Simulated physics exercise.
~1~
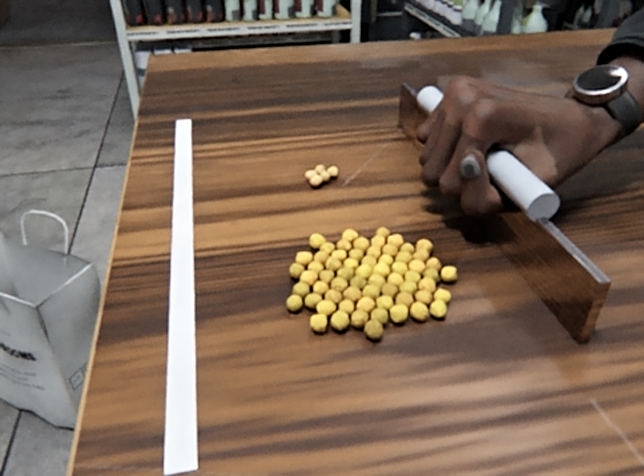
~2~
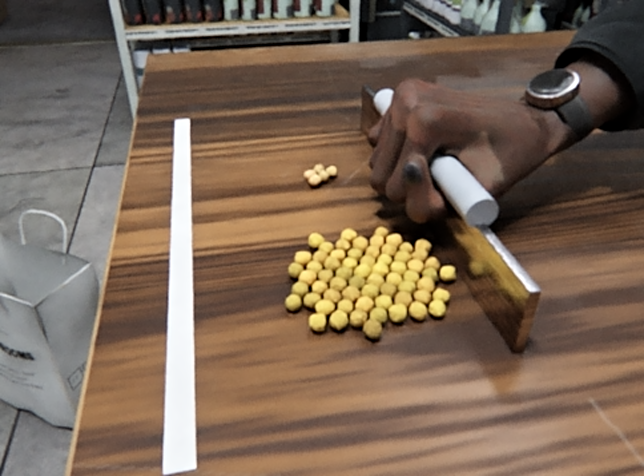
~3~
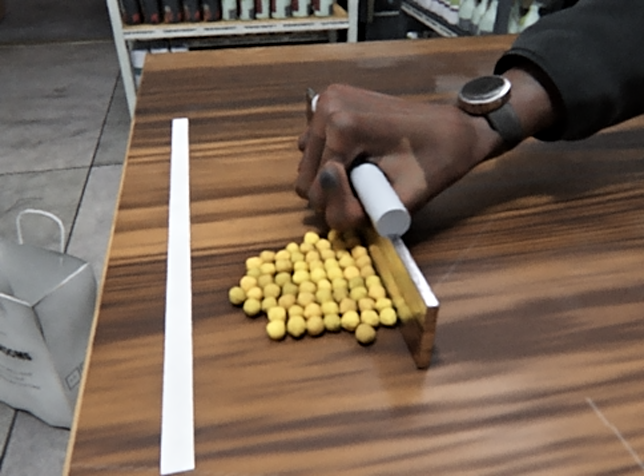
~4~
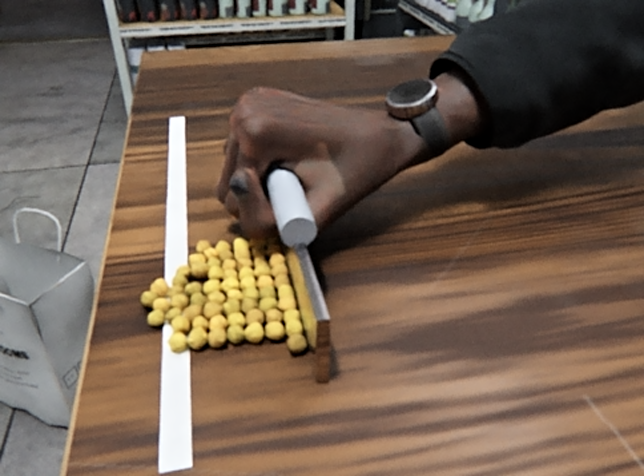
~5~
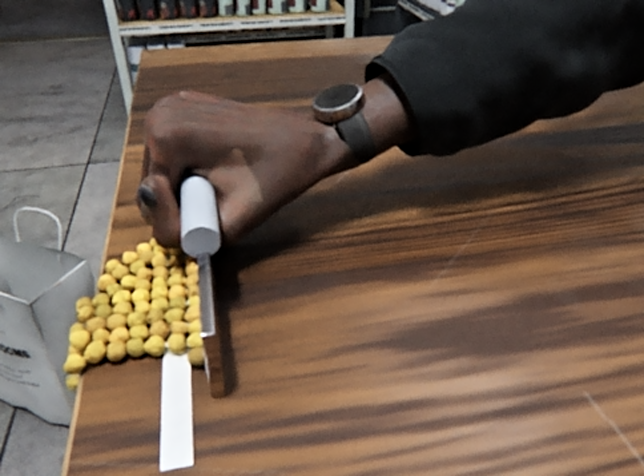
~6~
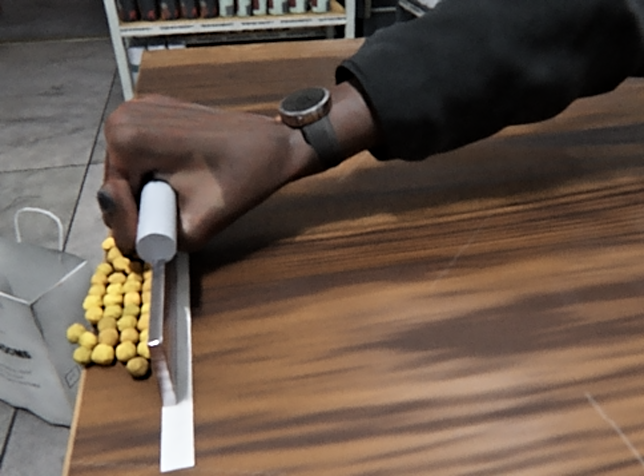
A hand wearing a watch slid a scraper left across a wooden table, pushing a big cluster of yellow balls and a smaller bunch over the white tape, then stopped at the tape with some of the balls past the table's edge.
